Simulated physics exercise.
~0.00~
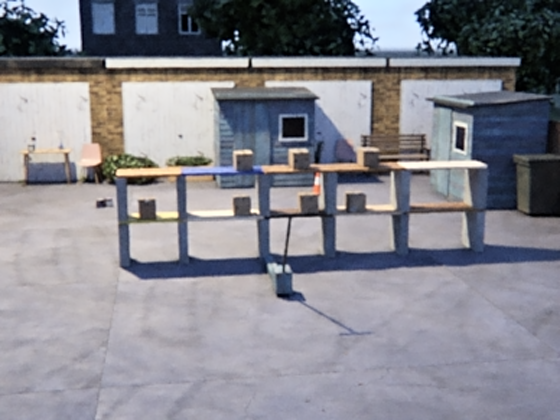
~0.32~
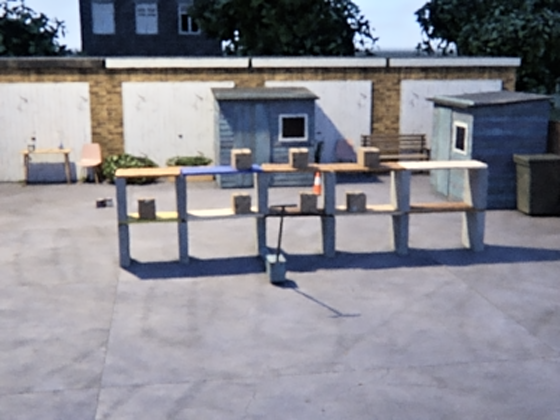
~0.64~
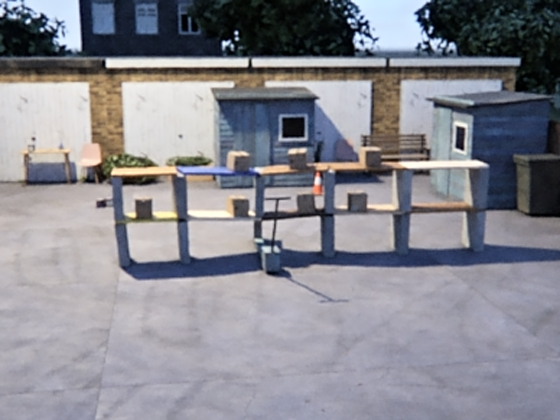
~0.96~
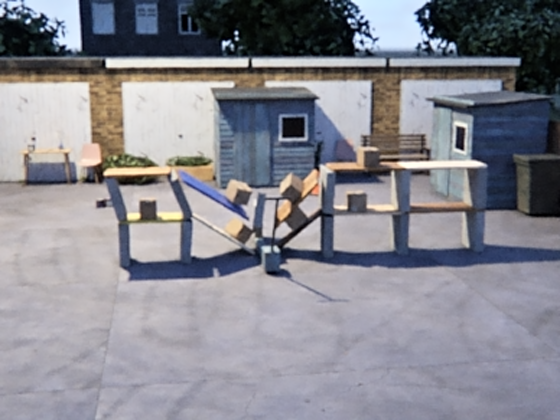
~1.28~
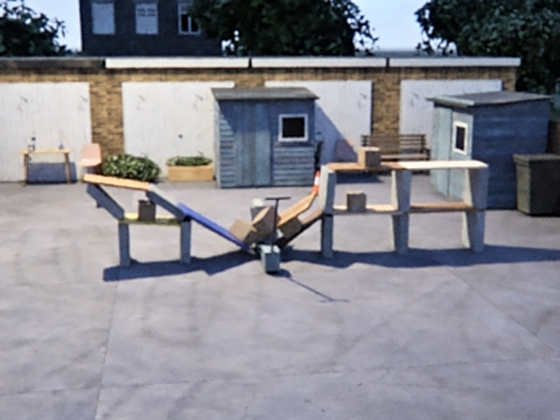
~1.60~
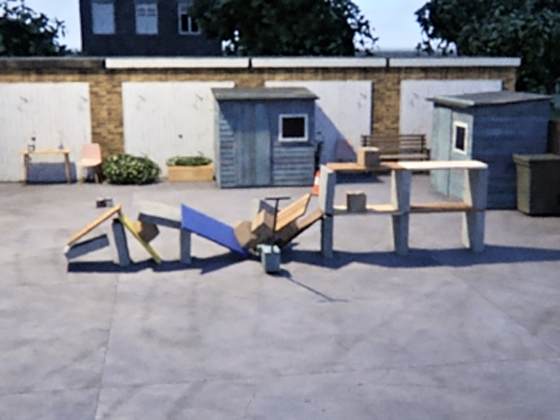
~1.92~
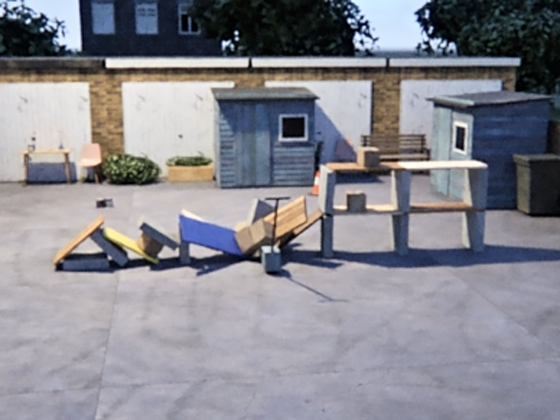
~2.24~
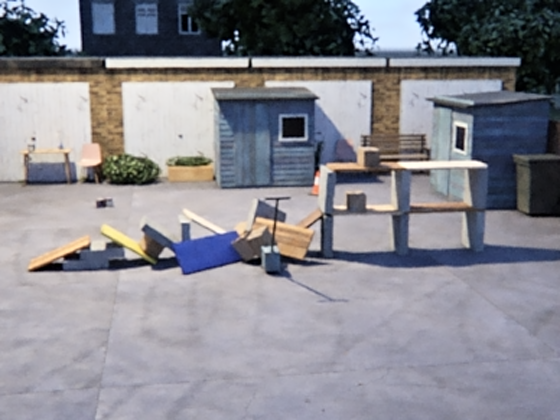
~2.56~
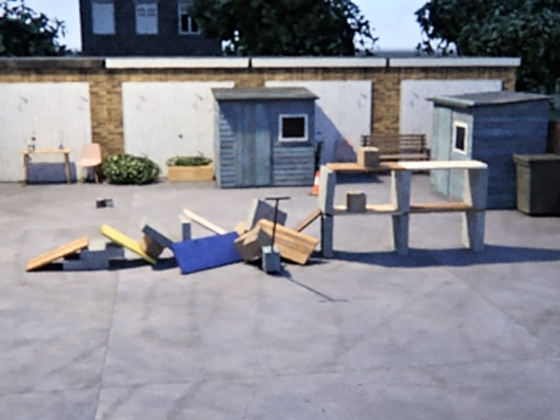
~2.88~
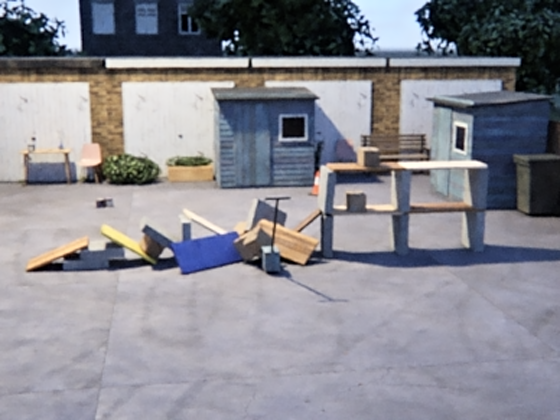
In a paved yard, a narrow jack slid into the base of a two-tier row of block-and-board shelves, and the middle folded inward before the left side toppled too, leaving a heap with the blue board in front while the right end stayed standing.
